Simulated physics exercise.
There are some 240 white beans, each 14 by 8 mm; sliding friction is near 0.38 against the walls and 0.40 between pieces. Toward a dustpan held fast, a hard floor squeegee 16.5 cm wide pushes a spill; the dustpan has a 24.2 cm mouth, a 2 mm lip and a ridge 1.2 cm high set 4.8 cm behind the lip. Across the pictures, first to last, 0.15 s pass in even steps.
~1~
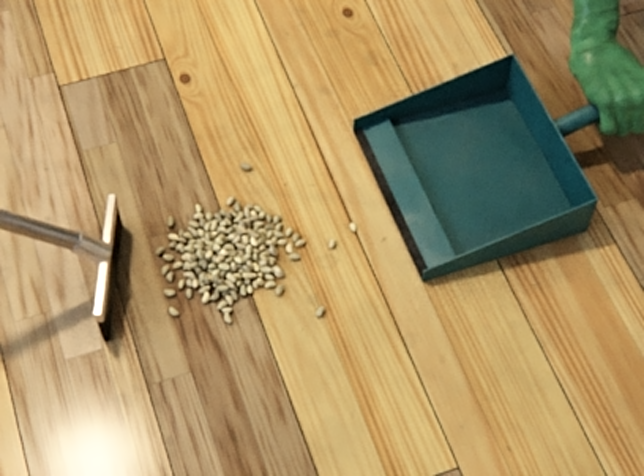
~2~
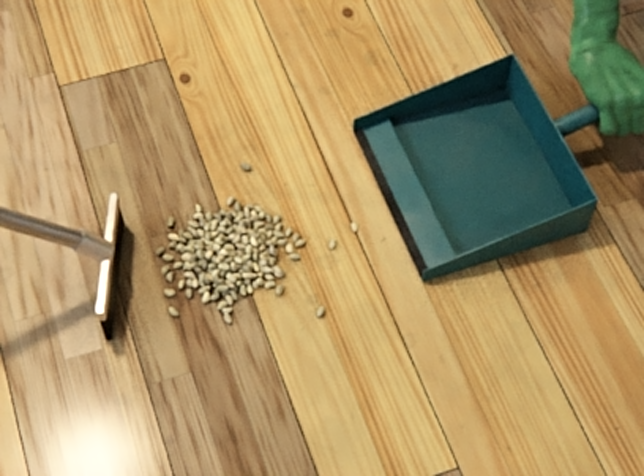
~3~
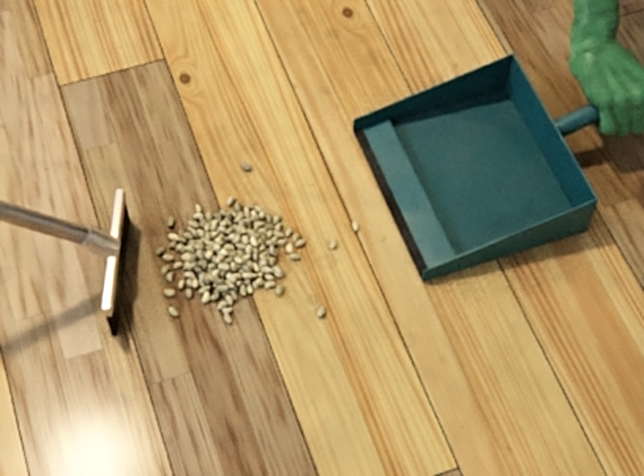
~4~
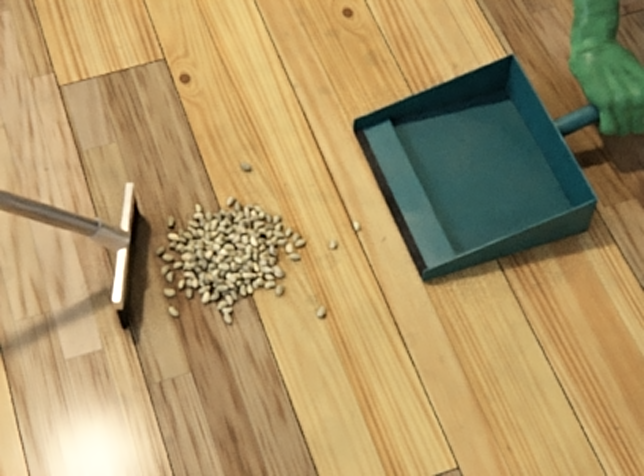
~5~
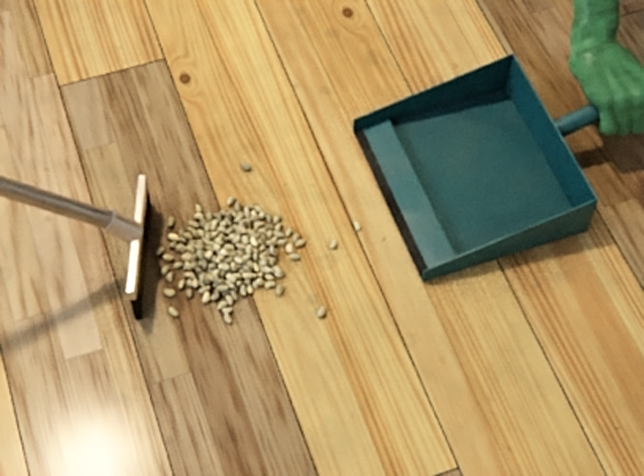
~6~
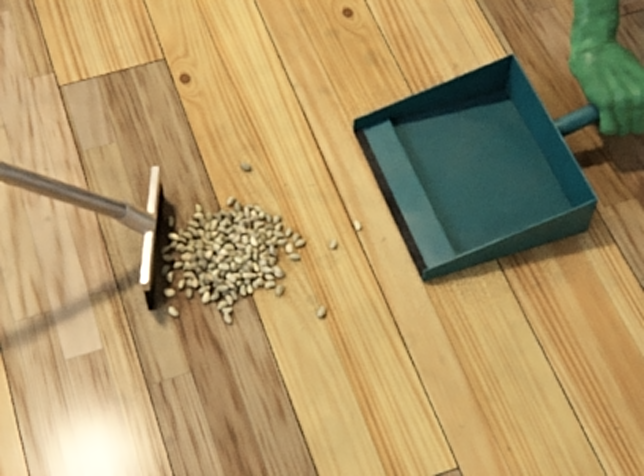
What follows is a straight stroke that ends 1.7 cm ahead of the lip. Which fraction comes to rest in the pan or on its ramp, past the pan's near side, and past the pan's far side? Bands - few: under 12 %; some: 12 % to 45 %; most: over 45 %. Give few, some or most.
Pan: Few, near side: Few, far side: Few.
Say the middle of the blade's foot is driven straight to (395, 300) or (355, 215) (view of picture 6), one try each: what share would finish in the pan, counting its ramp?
Some 15 in a hundred and 15 in a hundred.
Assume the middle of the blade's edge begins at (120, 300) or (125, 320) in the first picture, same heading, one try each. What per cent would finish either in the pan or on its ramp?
Some 5 and 5 per cent.
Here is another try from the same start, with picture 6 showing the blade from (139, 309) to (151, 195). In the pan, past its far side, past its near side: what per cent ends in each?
Split: Pan = 20, far = 0, near = 15.
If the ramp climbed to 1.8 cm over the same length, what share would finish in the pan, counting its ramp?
Roughly 0 per cent.
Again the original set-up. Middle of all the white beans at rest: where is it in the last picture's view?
(302, 243).
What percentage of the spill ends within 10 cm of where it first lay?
Around 60 percent.
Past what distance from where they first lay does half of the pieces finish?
I'd say close to 6 cm.
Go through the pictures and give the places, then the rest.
The first frame shows blade from (99, 317) to (113, 203), moved 0.0 cm, 0 of the pieces shifted so far; middle of the pieces at (229, 254); pan at (481, 176).
The second frame shows blade from (102, 315) to (115, 201), moved 0.3 cm, 0 of the pieces shifted so far; middle of the pieces at (229, 254).
The third frame shows blade from (108, 311) to (121, 198), moved 1.2 cm, 0 of the pieces shifted so far; middle of the pieces at (229, 254).
The fourth frame shows blade from (118, 304) to (131, 191), moved 2.6 cm, 1 of the pieces shifted so far; middle of the pieces at (229, 254).
The fifth frame shows blade from (132, 295) to (144, 183), moved 4.5 cm, 1 of the pieces shifted so far; middle of the pieces at (229, 254).
The sixth frame shows blade from (145, 285) to (156, 175), moved 6.4 cm, 2 of the pieces shifted so far; middle of the pieces at (229, 254); pan at (481, 176).
Then, 0.21 s after the last picture, middle of the blade 17 cm from the lip; 0 % over the lip, far side 0 %, near side 0 %.
Then, 0.35 s after the last picture, middle of the blade 8 cm from the lip; 0 % over the lip, far side 0 %, near side 0 %.
Then, 0.61 s after the last picture, middle of the blade 4 cm from the lip; 0 % over the lip, far side 0 %, near side 0 %.
In the end, pan 0 %, near side 0 %, far side 0 %, in front of the lip or behind the blade 95 %.
